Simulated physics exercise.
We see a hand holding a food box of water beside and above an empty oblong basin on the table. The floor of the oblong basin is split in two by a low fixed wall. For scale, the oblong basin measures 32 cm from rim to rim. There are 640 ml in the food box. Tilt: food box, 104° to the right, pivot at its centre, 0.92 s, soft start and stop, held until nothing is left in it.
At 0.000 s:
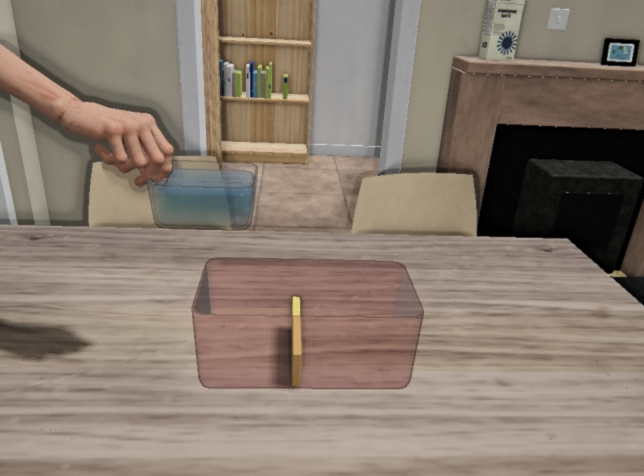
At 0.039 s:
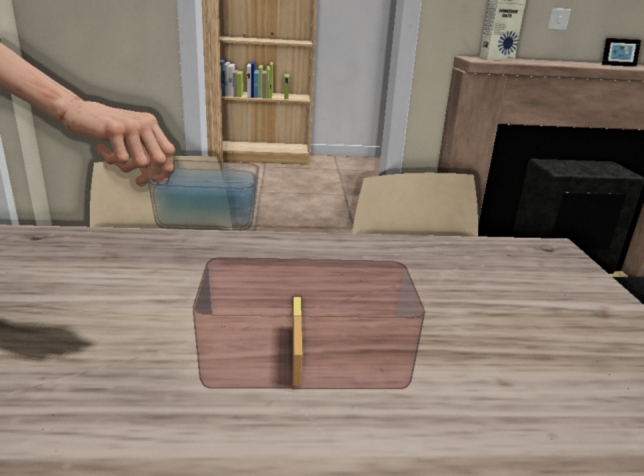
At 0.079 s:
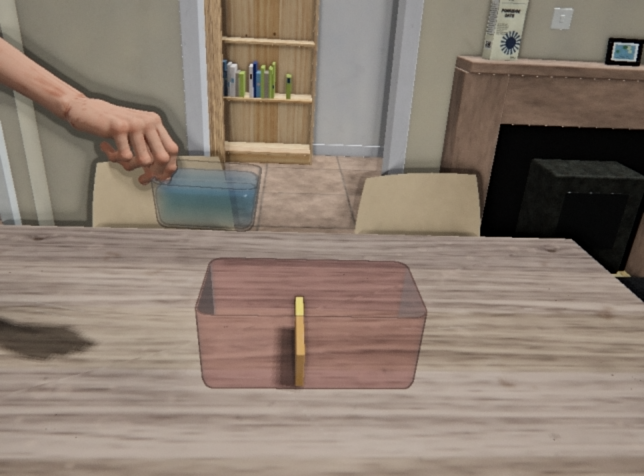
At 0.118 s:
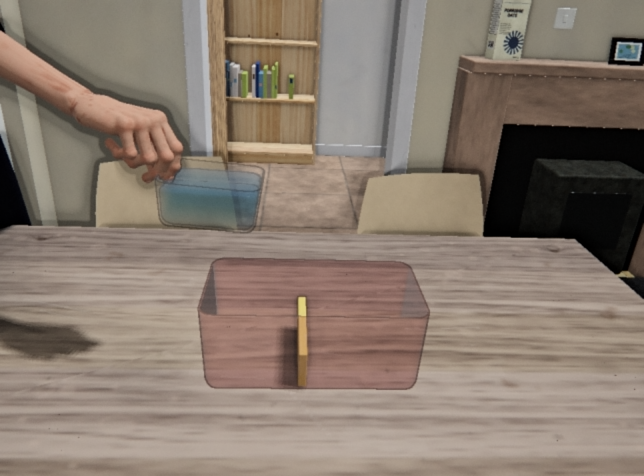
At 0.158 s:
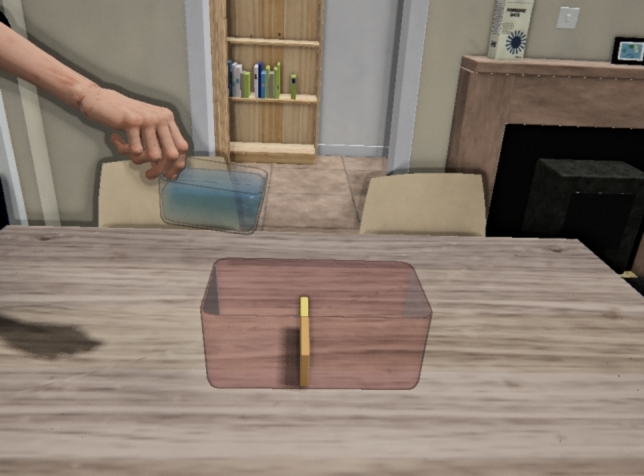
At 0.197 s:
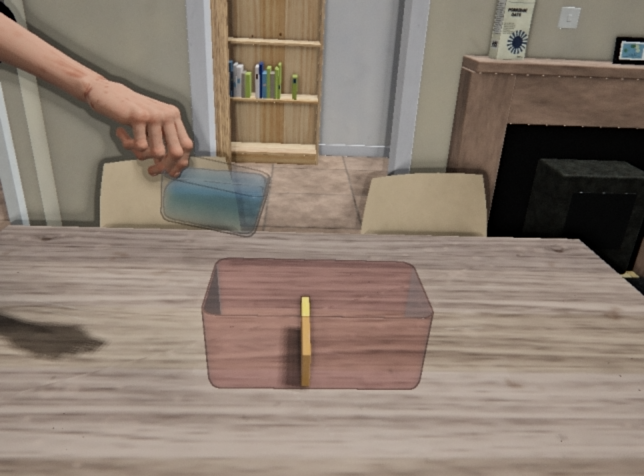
The clip opens with a hand holding a clear food box of blue-tinted water, level, above and to the left of an empty pinkish oblong basin on a wooden table. The box then tilts slightly, its right side dipping toward the basin, while the whole view drifts slightly.
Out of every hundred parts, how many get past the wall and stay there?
About 61 out of 100.
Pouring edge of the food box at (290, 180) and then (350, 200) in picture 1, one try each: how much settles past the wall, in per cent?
Try 1: 85 %; try 2: 95 %.
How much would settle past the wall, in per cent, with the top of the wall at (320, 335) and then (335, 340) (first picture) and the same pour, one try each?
Around 15 and 15 percent, in that order.
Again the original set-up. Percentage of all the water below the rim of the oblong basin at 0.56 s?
About 18%.
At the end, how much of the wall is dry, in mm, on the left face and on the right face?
The left side gives some 48 mm, the right side some 44 mm.
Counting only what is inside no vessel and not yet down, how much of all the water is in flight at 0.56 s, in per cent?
Roughly 42 percent.
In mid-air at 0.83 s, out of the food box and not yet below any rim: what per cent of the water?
Close to 6 per cent.
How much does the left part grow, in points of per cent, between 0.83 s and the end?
About 10 percent, give or take.
By 0.56 s the tilt is 70° and 39 per cent is still to pour, 4 is left of the wall and 14 right of it.
By 0.83 s the tilt is 102° and 6 per cent is still to pour, 28 is left of the wall and 61 right of it.
By 1.11 s the tilt is 104° and 0 per cent is still to pour, 37 is left of the wall and 61 right of it.
By 1.42 s the tilt is 104° and 0 per cent is still to pour, 38 is left of the wall and 61 right of it.
At rest 38 per cent lies left of the wall, 61 right of it and 1 outside.
